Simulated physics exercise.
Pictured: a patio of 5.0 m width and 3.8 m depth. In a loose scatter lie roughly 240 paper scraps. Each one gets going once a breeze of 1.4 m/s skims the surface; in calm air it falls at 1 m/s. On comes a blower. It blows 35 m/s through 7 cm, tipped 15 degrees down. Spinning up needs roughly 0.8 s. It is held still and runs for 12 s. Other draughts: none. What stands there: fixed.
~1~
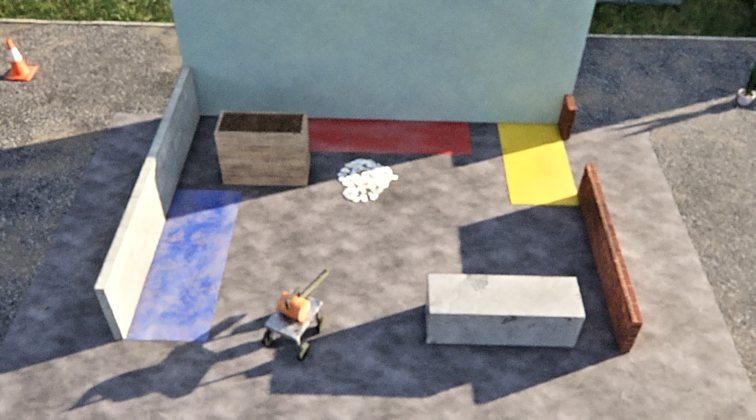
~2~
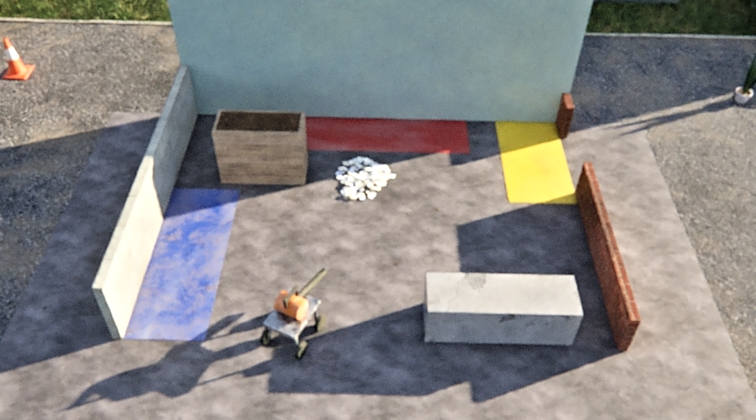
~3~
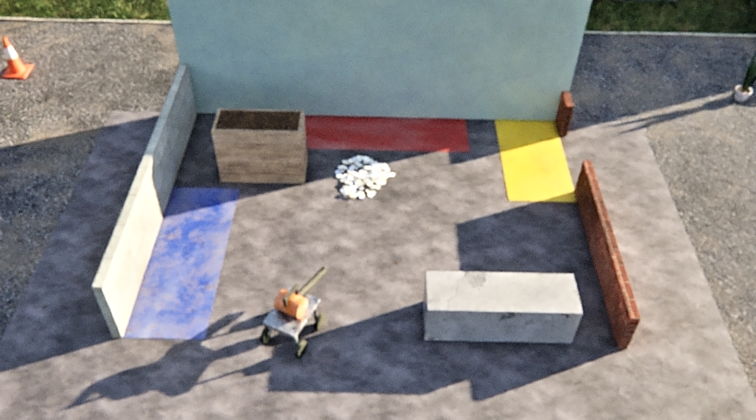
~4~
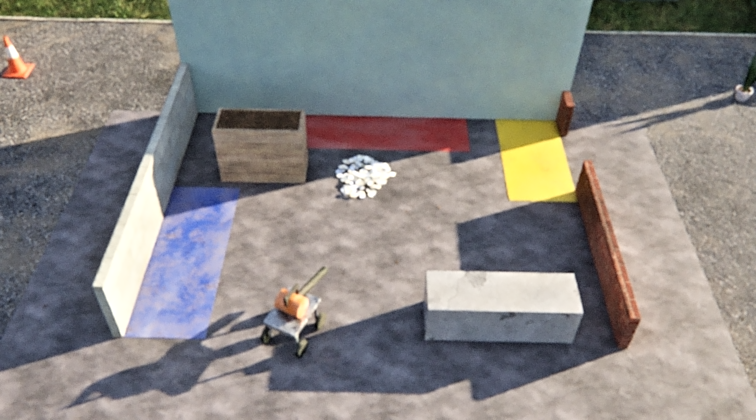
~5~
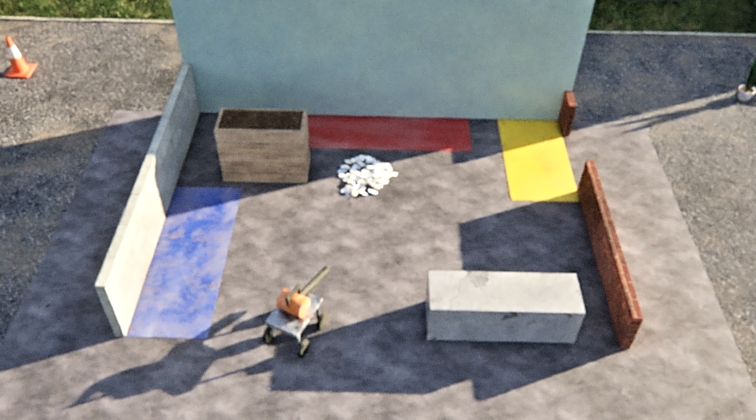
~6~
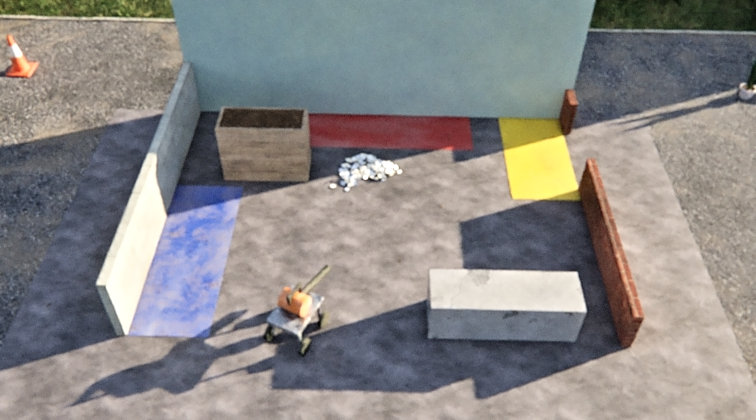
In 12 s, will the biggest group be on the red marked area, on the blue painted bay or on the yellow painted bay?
The biggest group is at the red one.
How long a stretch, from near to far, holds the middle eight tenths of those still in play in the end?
That comes to close to 0.0 m, I reckon.
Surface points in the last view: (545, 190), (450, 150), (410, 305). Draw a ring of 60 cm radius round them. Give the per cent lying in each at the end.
I would say some 0 %, 0 % and 0 % respectively.
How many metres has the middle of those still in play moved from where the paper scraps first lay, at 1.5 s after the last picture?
My estimate is about 1.2 m.
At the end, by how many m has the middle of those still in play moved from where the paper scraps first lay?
About 1.2 metres.
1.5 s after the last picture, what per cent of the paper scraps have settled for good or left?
Estimated share: Near 30 %.
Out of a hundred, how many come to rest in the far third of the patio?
I'd estimate around 100 per cent.
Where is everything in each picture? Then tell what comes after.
In the first picture, the middle of the paper scraps is near (365, 179), none has stirred yet and the mouth of the blower is at (327, 273).
In the second picture, the middle of the paper scraps is near (363, 177), none has stirred yet, the red marked area is centred on (376, 134), the blue painted bay is centred on (187, 257) and the yellow painted bay is centred on (534, 160).
In the third picture, the middle of the paper scraps is near (362, 176), none has stirred yet, the top of a planter is at (259, 121) and the top of a stone seat is at (502, 291).
In the fourth picture, the middle of the paper scraps is near (363, 175) and none has stirred yet.
In the fifth picture, the middle of the paper scraps is near (365, 175) and about 5 % have left their places.
In the sixth picture, the middle of the paper scraps is near (366, 172), the farthest in sight from the blower is at (371, 156) and about 30 % have left their places.
Then, 1.5 s after the last picture, 97 % are on the red marked area, 0 % on the blue painted bay and 1 % on the yellow painted bay; the middle of those still in play is near (378, 114); 25 % have settled or left.
Then, 2.9 s after the last picture, 94 % are on the red marked area, 0 % on the blue painted bay and 3 % on the yellow painted bay; the middle of those still in play is near (377, 115); 34 % have settled or left.
Then, 5.7 s after the last picture, 90 % are on the red marked area, 0 % on the blue painted bay and 6 % on the yellow painted bay; the middle of those still in play is near (373, 114); 45 % have settled or left.
Then, 11.1 s after the last picture, at the end, 82 % are on the red marked area, 0 % on the blue painted bay and 10 % on the yellow painted bay; the middle of those still in play is near (368, 115).
